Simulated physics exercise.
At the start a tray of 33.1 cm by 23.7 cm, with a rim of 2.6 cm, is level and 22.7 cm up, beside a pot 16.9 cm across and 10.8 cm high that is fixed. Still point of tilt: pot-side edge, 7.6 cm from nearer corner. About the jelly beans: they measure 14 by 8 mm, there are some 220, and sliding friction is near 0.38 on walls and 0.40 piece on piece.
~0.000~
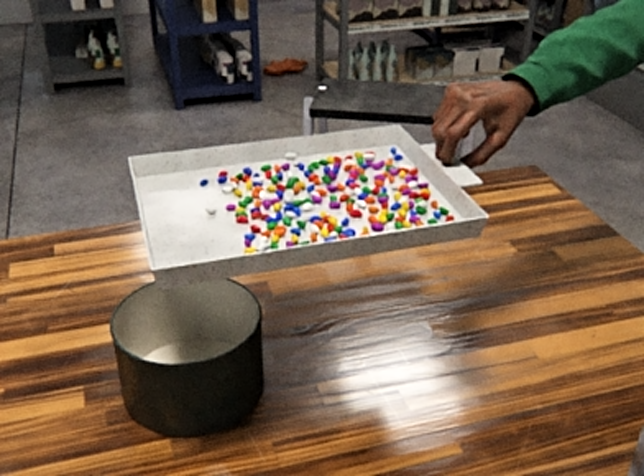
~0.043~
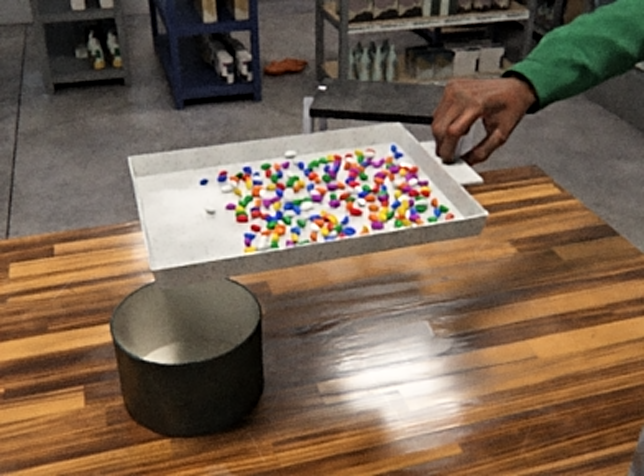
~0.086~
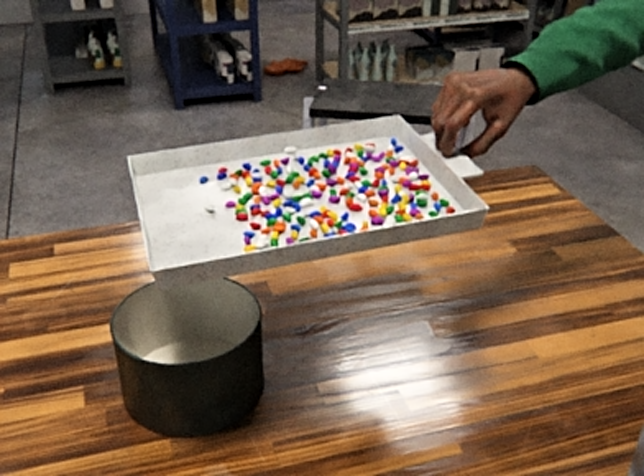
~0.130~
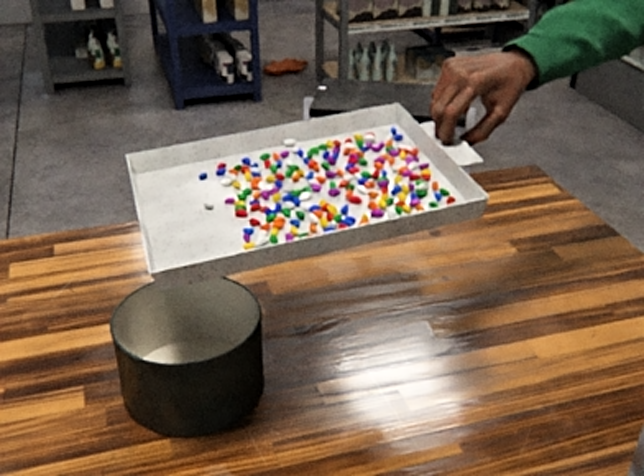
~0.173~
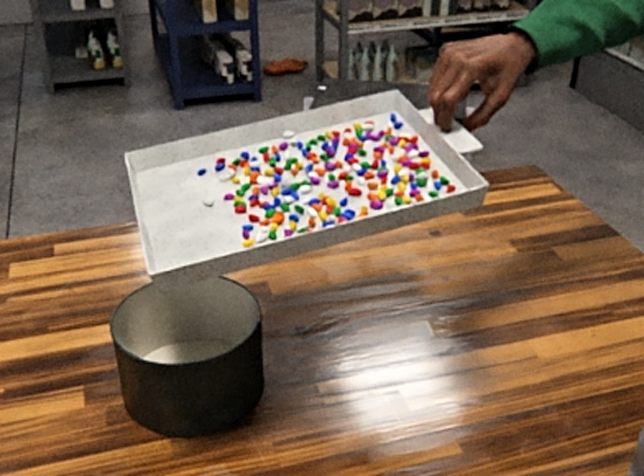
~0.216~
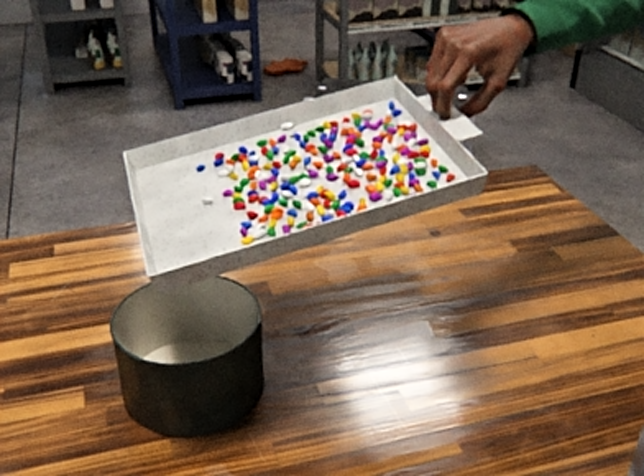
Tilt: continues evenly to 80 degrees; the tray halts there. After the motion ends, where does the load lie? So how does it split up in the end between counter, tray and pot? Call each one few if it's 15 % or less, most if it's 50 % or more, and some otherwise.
I'd say counter most, tray some, pot few.
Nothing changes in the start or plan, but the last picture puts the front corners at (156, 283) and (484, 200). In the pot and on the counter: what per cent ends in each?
That works out as pot 0 and counter 85.
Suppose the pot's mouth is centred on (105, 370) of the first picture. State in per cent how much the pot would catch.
I'd put it at around 60 per cent.
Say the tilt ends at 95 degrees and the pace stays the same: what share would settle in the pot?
Around 0 in a hundred.
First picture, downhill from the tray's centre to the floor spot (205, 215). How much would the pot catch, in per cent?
The share comes to about 0 in a hundred.
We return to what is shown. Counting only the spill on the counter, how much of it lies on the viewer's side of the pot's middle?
About 90 per cent.
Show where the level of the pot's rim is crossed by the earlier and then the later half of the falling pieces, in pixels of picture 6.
Roughly (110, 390) to begin with, later roughly (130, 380).
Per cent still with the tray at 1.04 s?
Around 75 percent.
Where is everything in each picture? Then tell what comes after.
Tray tilt 0 degrees, front corners at (156, 266) and (482, 215); middle of the pieces at (333, 199); pot at (187, 315), in the first picture.
Tray tilt 1 degrees, front corners at (156, 266) and (482, 213); middle of the pieces at (333, 197), in the second picture.
Tray tilt 2 degrees, front corners at (156, 267) and (482, 206); middle of the pieces at (333, 193), in the third picture.
Tray tilt 5 degrees, front corners at (155, 268) and (482, 195), lowest corner left front; middle of the pieces at (333, 185), in the fourth picture.
Tray tilt 8 degrees, front corners at (154, 270) and (482, 184), lowest corner left front; middle of the pieces at (332, 177), in the fifth picture.
Tray tilt 10 degrees, front corners at (153, 272) and (481, 172), lowest corner left front; middle of the pieces at (330, 170); pot at (187, 315). Its pace works out near 65 degrees a second, in the sixth picture.
Then, at 0.71 s, tilt 43 degrees; the tray holds 100 %, the pot 0 %.
After 1.04 s, tilt 66 degrees; the tray holds 75 %, the pot 0 %.
After 1.47 s, tilt 80 degrees; the tray holds 50 %, the pot 0 %.
By 2.9 s all is still; counter 60 %, tray 35 %, pot 0 %.
